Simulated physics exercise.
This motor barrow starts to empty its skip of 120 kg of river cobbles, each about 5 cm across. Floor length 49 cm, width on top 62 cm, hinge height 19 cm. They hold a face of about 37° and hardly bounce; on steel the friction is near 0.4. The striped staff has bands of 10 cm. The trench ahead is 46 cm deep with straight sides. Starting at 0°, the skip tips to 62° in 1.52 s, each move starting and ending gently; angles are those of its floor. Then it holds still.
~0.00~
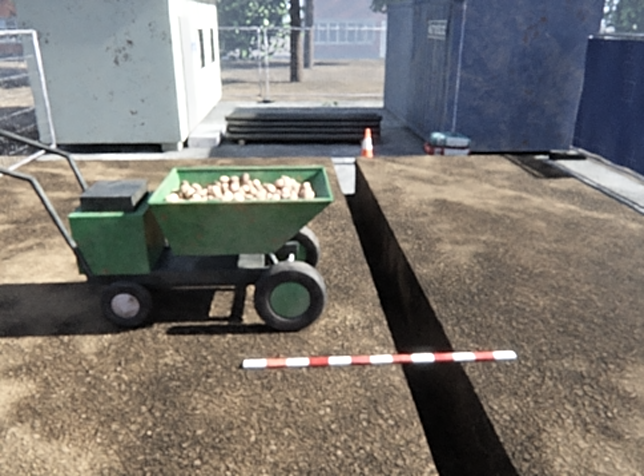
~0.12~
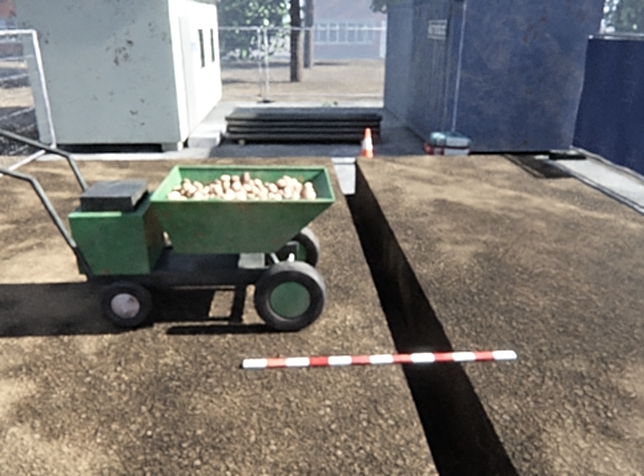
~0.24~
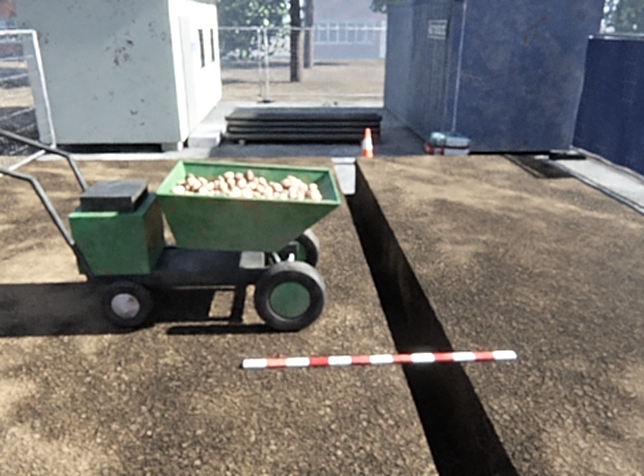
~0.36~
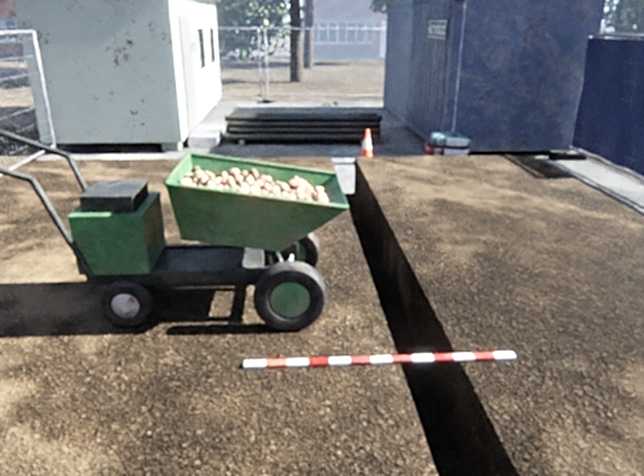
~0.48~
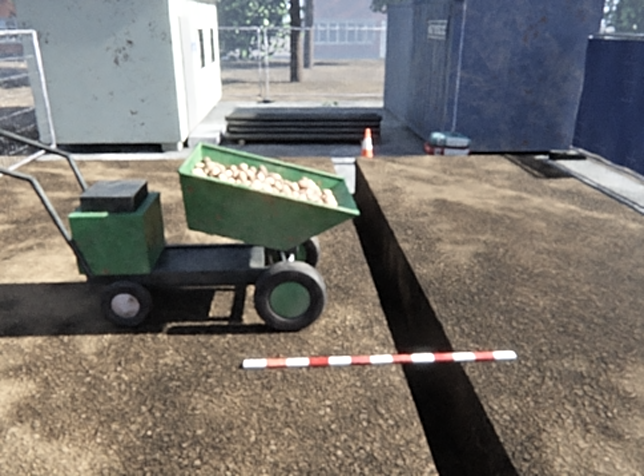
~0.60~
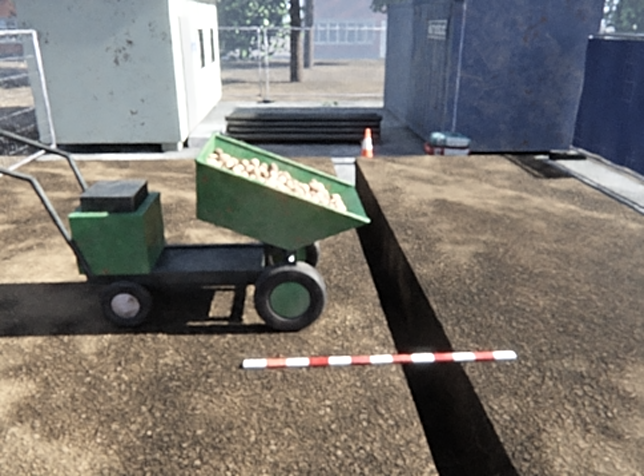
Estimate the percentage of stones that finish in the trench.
Some 76 per cent of it.
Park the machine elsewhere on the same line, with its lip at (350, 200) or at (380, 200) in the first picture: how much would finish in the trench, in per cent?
First some 55, then 25 per cent.
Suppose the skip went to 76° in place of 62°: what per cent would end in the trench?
It would be near 80 per cent.
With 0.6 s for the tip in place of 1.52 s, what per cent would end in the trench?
In that case some 55 per cent.
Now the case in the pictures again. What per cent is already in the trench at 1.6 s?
About 25 per cent by then.
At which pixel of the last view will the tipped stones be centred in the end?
Around (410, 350).
After 1.1 s the floor is at 52°; 100 % in the skip; the foremost stones are at (378, 240).
After 1.6 s the floor is at 62°; 70 % in the skip, 25 % in the trench, 4 % past the trench; the foremost stones are at (449, 299).
After 2.0 s the floor is at 62°; 35 % in the skip, 43 % in the trench, 21 % past the trench; the foremost stones are at (513, 300).
After 3.9 s the floor is at 62°; 0 % in the skip, 76 % in the trench, 24 % past the trench; the foremost stones are at (545, 291).
